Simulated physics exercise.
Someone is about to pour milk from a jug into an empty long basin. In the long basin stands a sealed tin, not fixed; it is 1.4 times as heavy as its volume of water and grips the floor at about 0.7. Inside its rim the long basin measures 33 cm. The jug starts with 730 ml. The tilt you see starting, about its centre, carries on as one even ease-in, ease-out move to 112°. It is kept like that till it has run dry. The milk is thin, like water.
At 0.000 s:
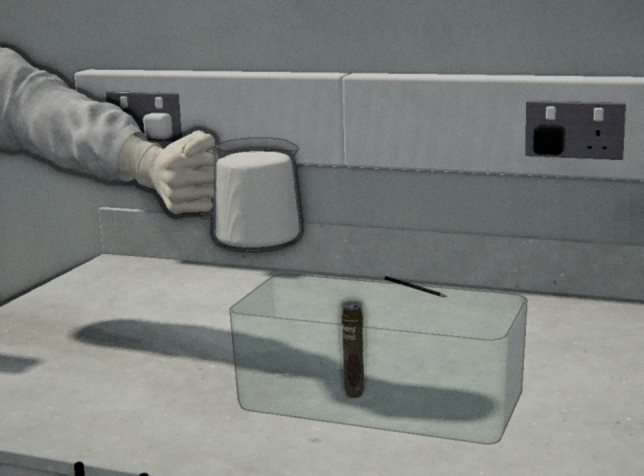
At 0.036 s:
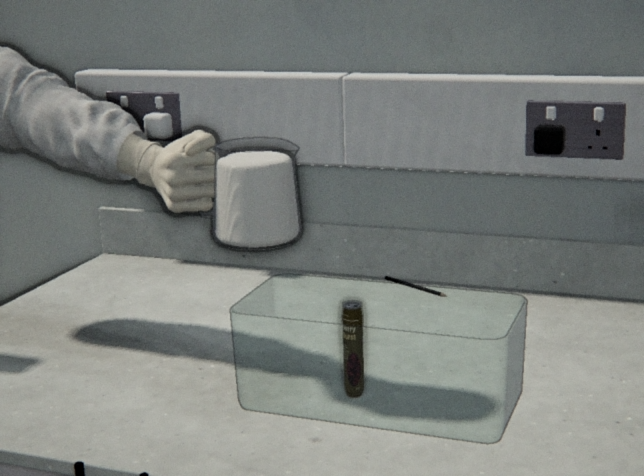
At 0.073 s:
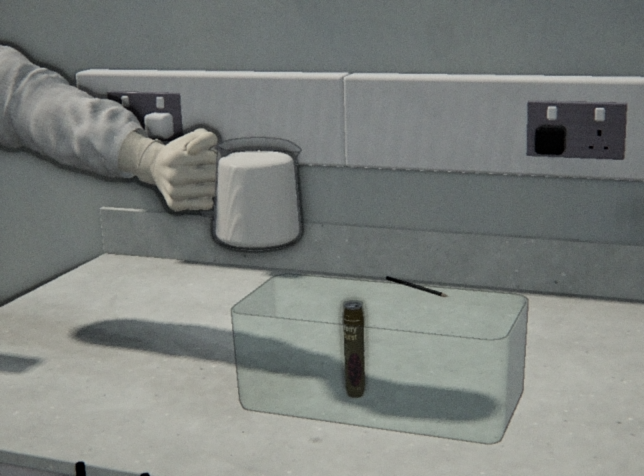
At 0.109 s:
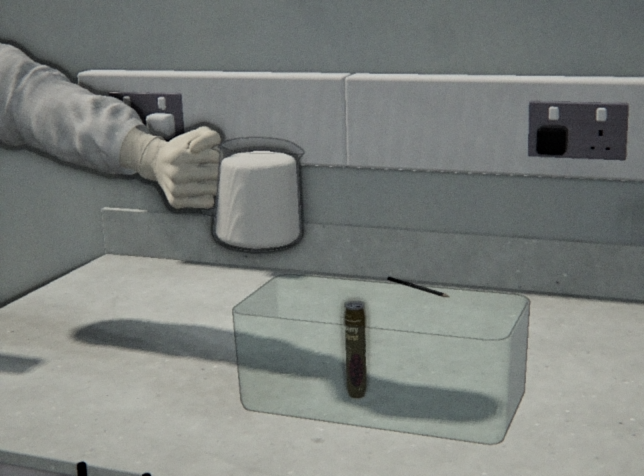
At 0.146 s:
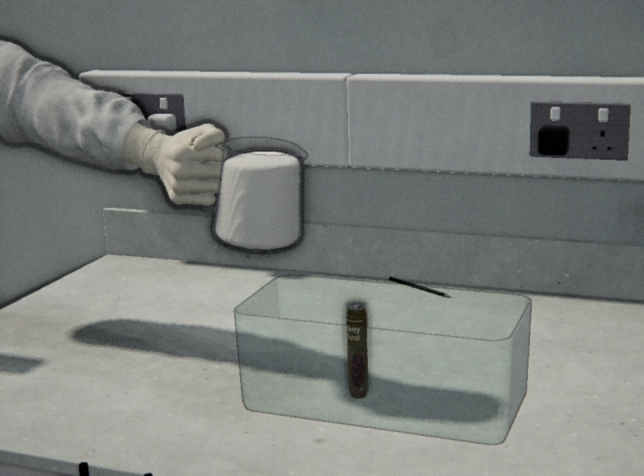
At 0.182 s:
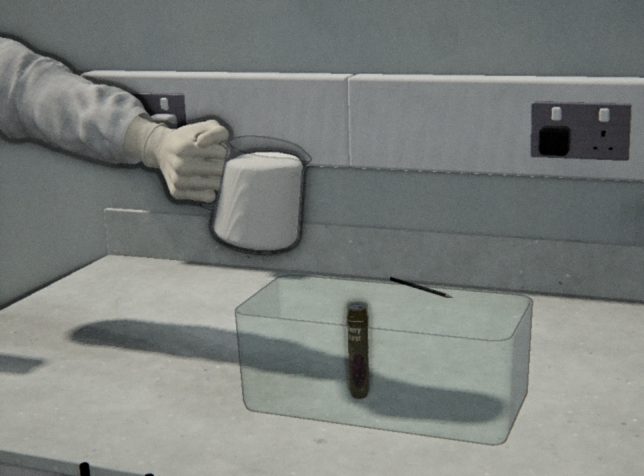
A pale gloved hand in a grey sleeve holds a clear jug of white milk above a grey worktop, seen from slightly above, with white trunking and dark sockets along the wall behind. Below, to the right, sits a clear, pale green long basin, with a narrow brown tin and a thin dark stick nearby. The jug stays upright at first, then tilts slightly to the right.
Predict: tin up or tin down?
It topples.
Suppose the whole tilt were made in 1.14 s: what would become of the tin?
The tin falls.
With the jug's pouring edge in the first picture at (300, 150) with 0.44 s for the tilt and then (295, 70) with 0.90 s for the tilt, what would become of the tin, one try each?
First it topples; then it remains upright.
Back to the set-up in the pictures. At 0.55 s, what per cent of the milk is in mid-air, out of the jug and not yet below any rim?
Near 16 in a hundred.
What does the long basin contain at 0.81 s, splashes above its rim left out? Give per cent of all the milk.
Near 50 in a hundred.
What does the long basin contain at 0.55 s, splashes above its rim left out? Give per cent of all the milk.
Near 3 in a hundred.
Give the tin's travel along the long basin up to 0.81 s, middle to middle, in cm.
Some 0 cm.
By 0.55 s the tilt is 75° and 82 per cent is still to pour; the tin stands where it began.
By 0.81 s the tilt is 110° and 27 per cent is still to pour; the tin stands where it began.
By 1.10 s the tilt is 112° and 3 per cent is still to pour; the tin lies on its side.
By 1.40 s the tilt is 112° and 0 per cent is still to pour; the tin lies on its side.
At rest the tin lies on its side.
